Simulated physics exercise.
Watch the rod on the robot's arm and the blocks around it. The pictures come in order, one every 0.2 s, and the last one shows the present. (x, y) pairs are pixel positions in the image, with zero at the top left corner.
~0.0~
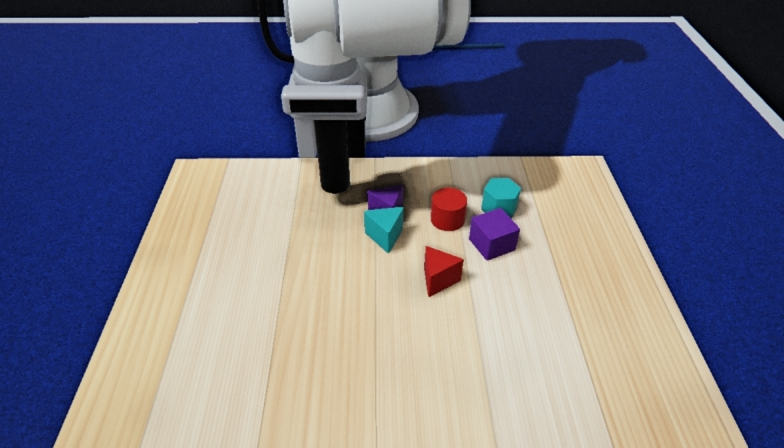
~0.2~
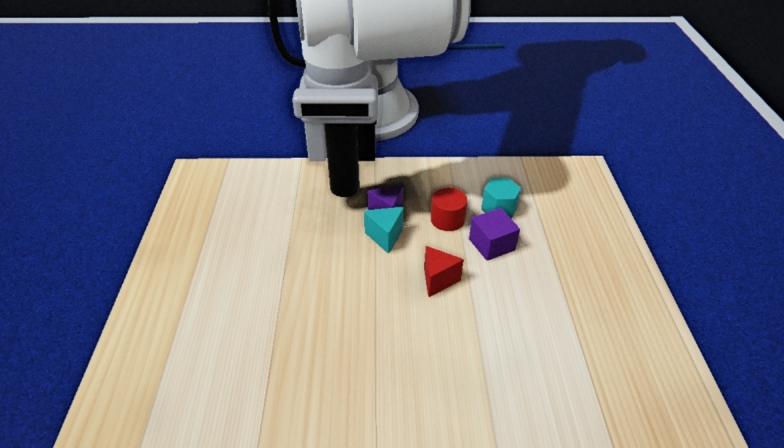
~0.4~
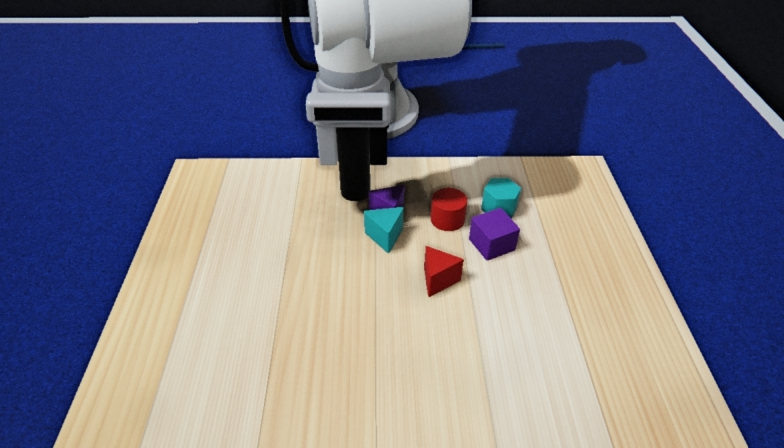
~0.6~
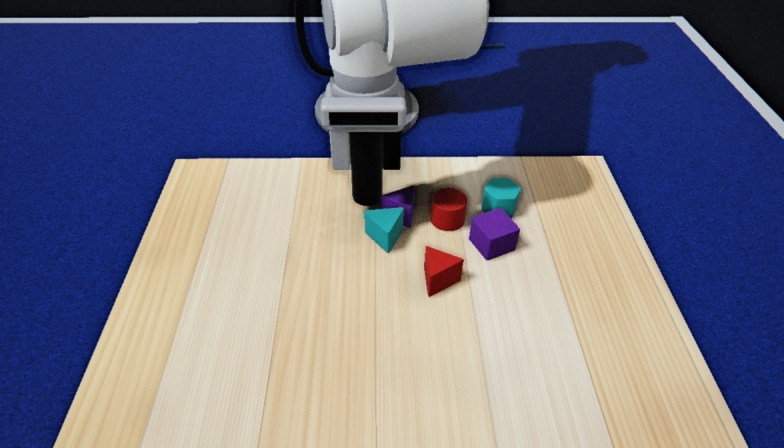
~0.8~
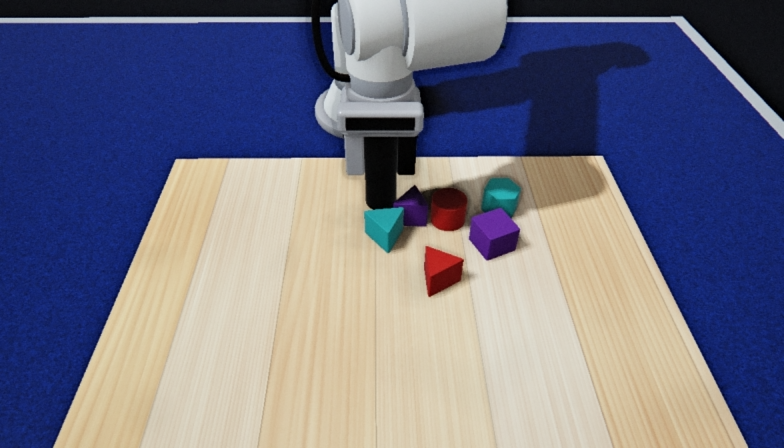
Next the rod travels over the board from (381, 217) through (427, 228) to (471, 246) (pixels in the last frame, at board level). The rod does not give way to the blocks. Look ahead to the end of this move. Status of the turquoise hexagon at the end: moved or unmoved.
Somewhere new.
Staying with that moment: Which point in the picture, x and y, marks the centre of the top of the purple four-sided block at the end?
Answer: (524, 237).
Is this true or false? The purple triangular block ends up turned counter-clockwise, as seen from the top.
True
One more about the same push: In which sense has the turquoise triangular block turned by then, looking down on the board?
Rotation: Clockwise.
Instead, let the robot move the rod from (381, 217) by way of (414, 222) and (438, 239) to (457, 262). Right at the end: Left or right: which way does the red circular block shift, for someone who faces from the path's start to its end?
Left side.
On the path given first. One third of the way, rod at (414, 209); turquoise triangular block at (391, 218), turned 25° clockwise; purple triangular block at (441, 207), turned 15° anticlockwise; red circular block at (467, 199).
Two thirds of the way, rod at (444, 217); turquoise triangular block at (391, 218), turned 25° clockwise; purple triangular block at (472, 213), turned 35° anticlockwise; red circular block at (484, 197); purple four-sided block at (501, 226); turquoise hexagon at (509, 184).
At the end, rod at (474, 230); turquoise triangular block at (391, 218), turned 25° clockwise; purple triangular block at (501, 221), turned 45° anticlockwise; red circular block at (486, 197); purple four-sided block at (524, 237), turned 15° anticlockwise; turquoise hexagon at (511, 183).
